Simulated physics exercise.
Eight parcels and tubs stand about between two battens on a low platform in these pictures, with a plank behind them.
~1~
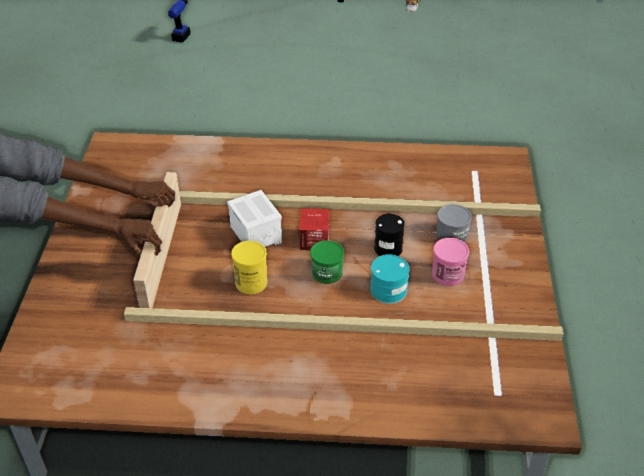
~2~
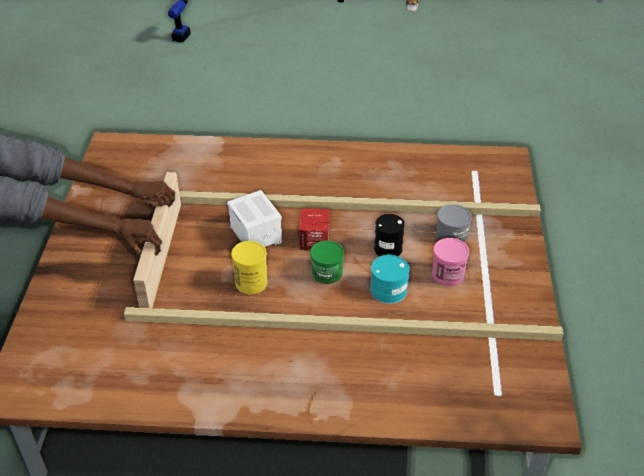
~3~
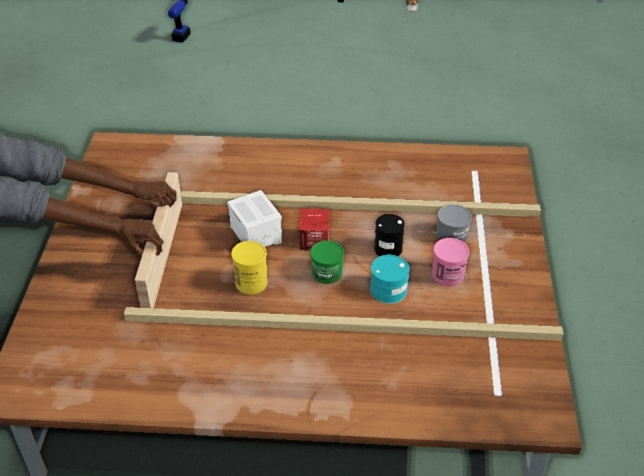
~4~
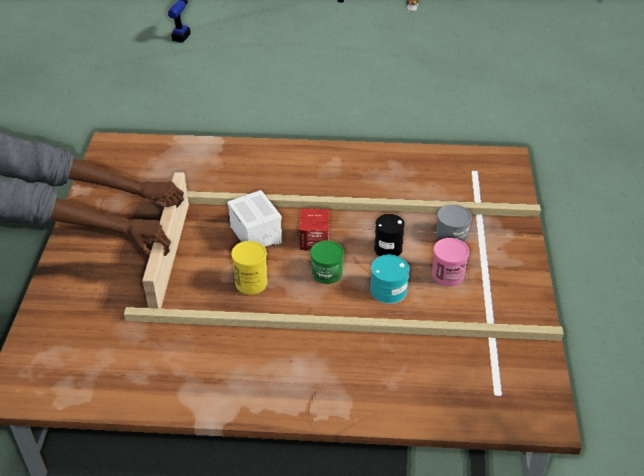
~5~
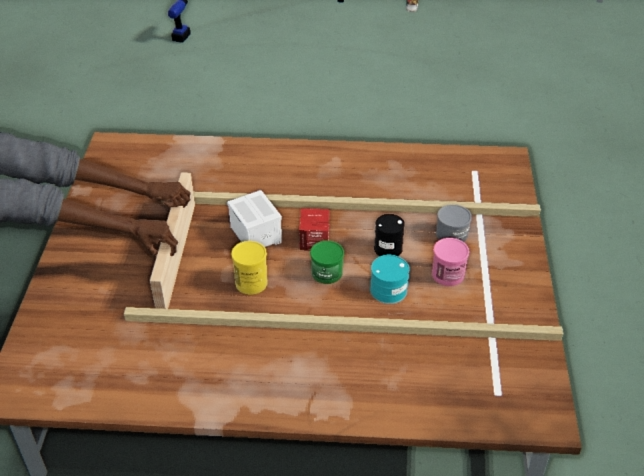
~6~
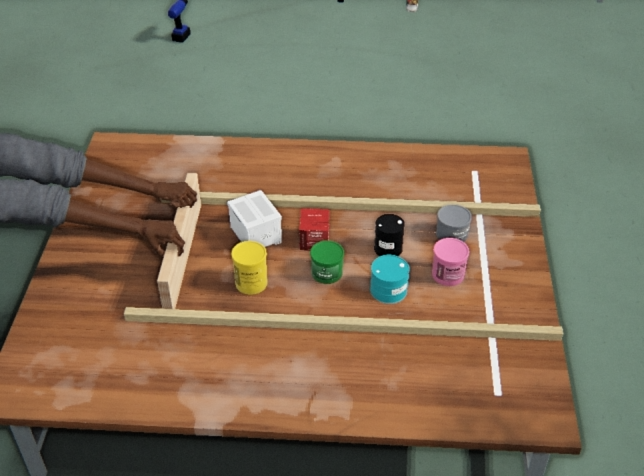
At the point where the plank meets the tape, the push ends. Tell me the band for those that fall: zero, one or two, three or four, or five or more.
I expect only one or two to drop off the edge.
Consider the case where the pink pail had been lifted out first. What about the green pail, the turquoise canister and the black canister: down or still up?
Here's how it goes: The green pail hangs on, the turquoise canister hangs on, and the black canister is gone.
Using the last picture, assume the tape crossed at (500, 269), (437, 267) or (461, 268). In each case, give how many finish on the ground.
You'd get 4, then 0, then 0.
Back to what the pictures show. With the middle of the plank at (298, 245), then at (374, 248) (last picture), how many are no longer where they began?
Tally at point one: 4; at point two: 7.
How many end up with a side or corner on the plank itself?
The count in contact is 3.
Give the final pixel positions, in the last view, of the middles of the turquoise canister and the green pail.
The turquoise canister comes to rest at (540, 307), and the green pail comes to rest at (504, 268).
A little later, none off yet; grey pail at rest near (453, 225); pink pail at rest near (450, 262); turquoise canister at rest near (389, 279).
When it is over, the number that fall off is one or two; down, black canister.
